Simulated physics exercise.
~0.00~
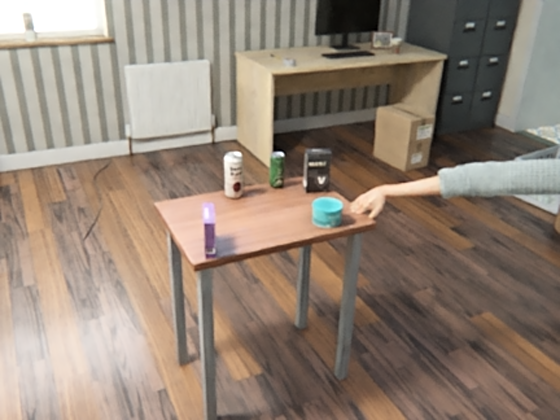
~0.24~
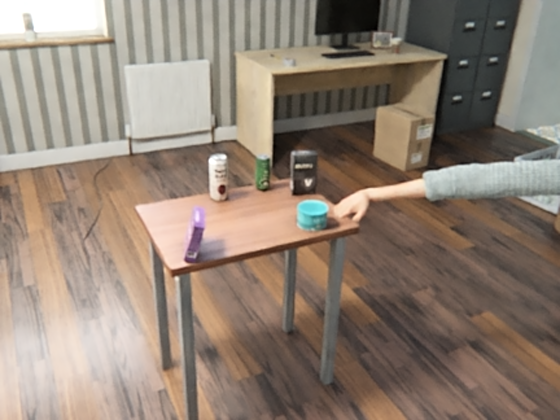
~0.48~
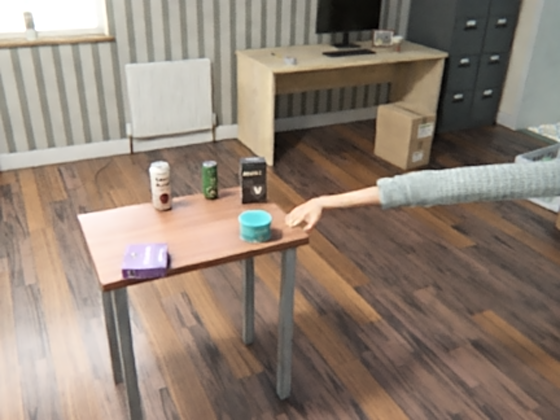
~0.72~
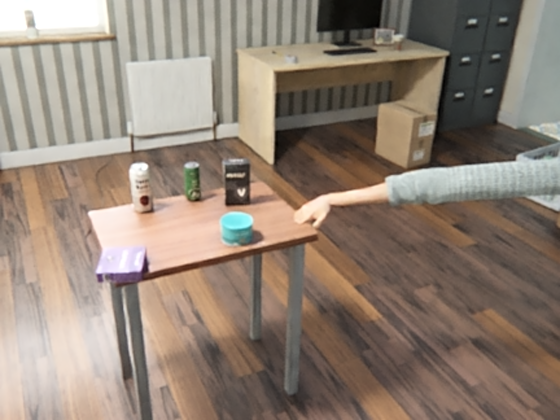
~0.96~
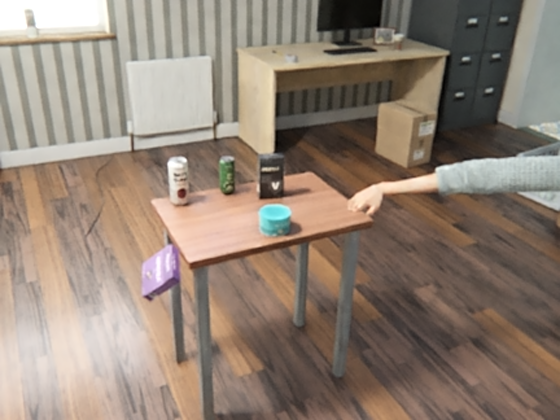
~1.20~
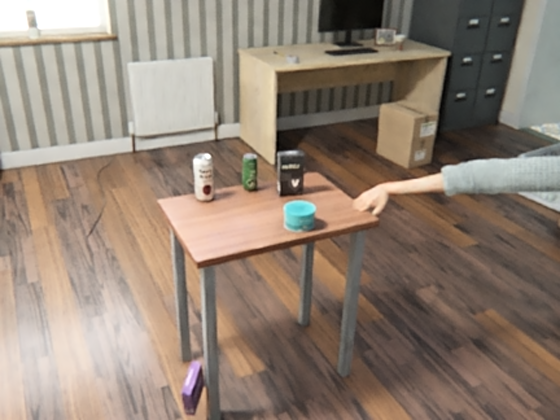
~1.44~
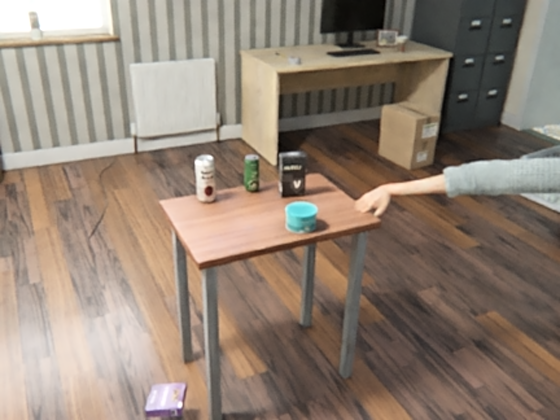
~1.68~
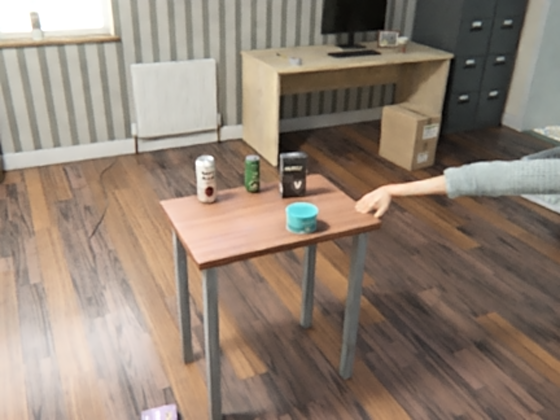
A small wooden table is pulled left and then back right by a hand at its edge, and a purple packet tips over, slides off the left side and drops to the floor, while the turquoise tub, black packet, white can and green can stay on top.
